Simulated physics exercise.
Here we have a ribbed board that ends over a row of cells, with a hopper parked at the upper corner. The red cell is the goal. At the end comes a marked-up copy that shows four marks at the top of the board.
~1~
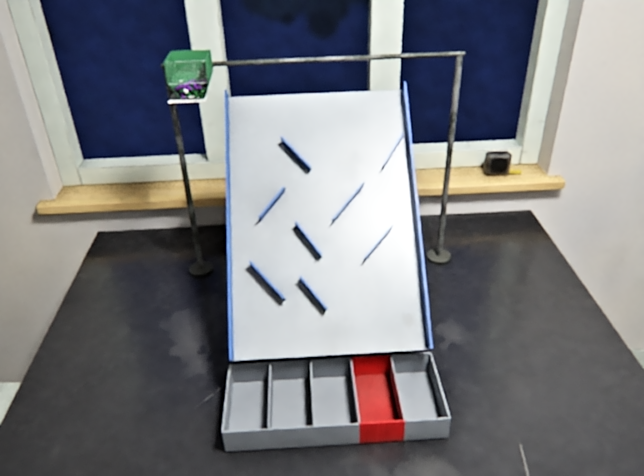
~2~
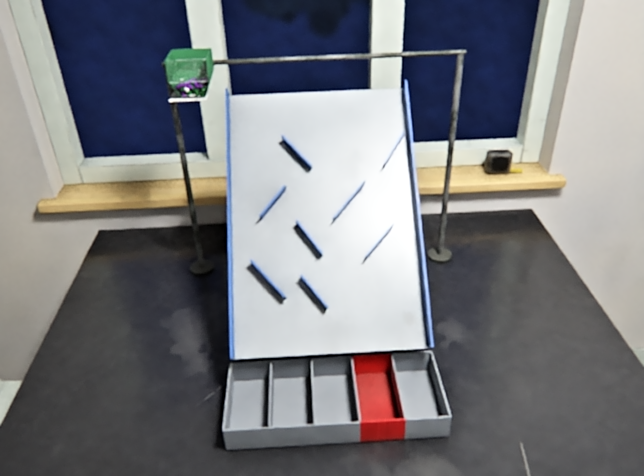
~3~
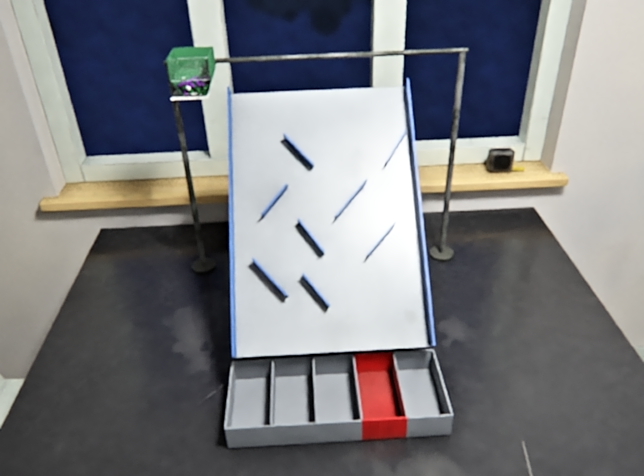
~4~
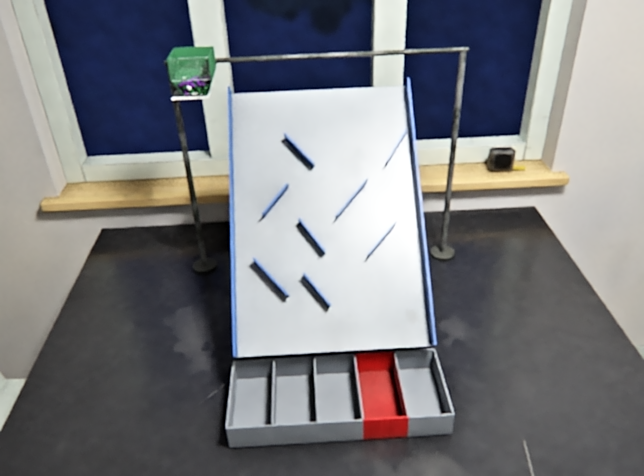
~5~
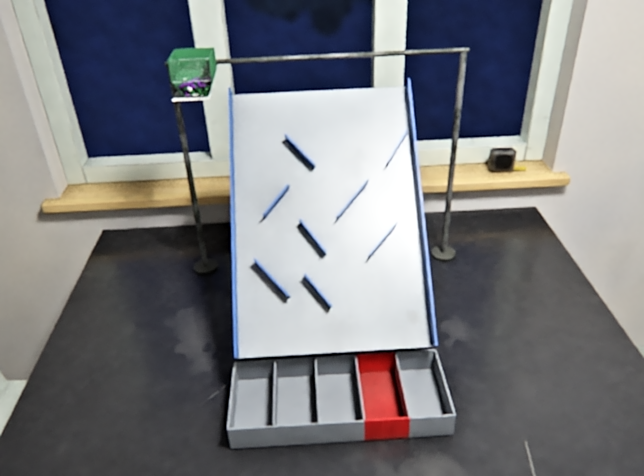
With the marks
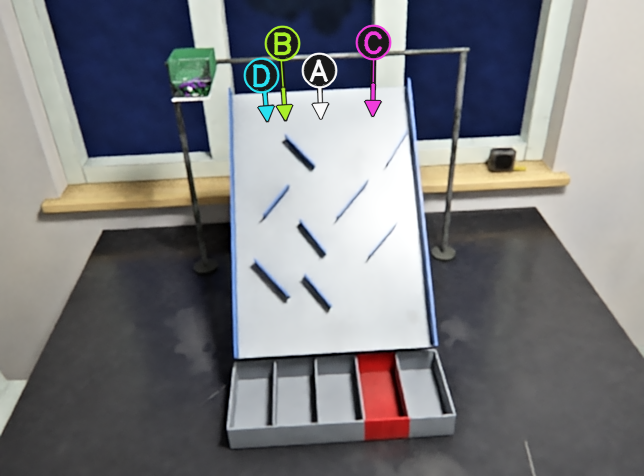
The footage shows a tilted white board with blue ribs above a row of gray cells, one of them red, and a green hopper at the upper left. Nothing in the scene moves apart from a slight shift of the view.
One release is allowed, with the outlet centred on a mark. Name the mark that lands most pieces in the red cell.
A beats the others.
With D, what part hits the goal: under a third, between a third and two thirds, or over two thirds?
It is under a third.
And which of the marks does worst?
That would be D.
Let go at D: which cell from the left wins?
The first from the left.
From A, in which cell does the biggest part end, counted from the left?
The fourth.
On the marked copy, mark A meets the board at (320, 113); mark B meets the board at (285, 114); mark C meets the board at (372, 110); mark D meets the board at (266, 115).
Choosing A, most in the red cell, about a quarter in other cells.
Choosing B, about a third in the red cell, about two thirds in other cells.
Choosing C, about a quarter in the red cell, most in other cells.
Choosing D, a small part in the red cell, nearly all in other cells.
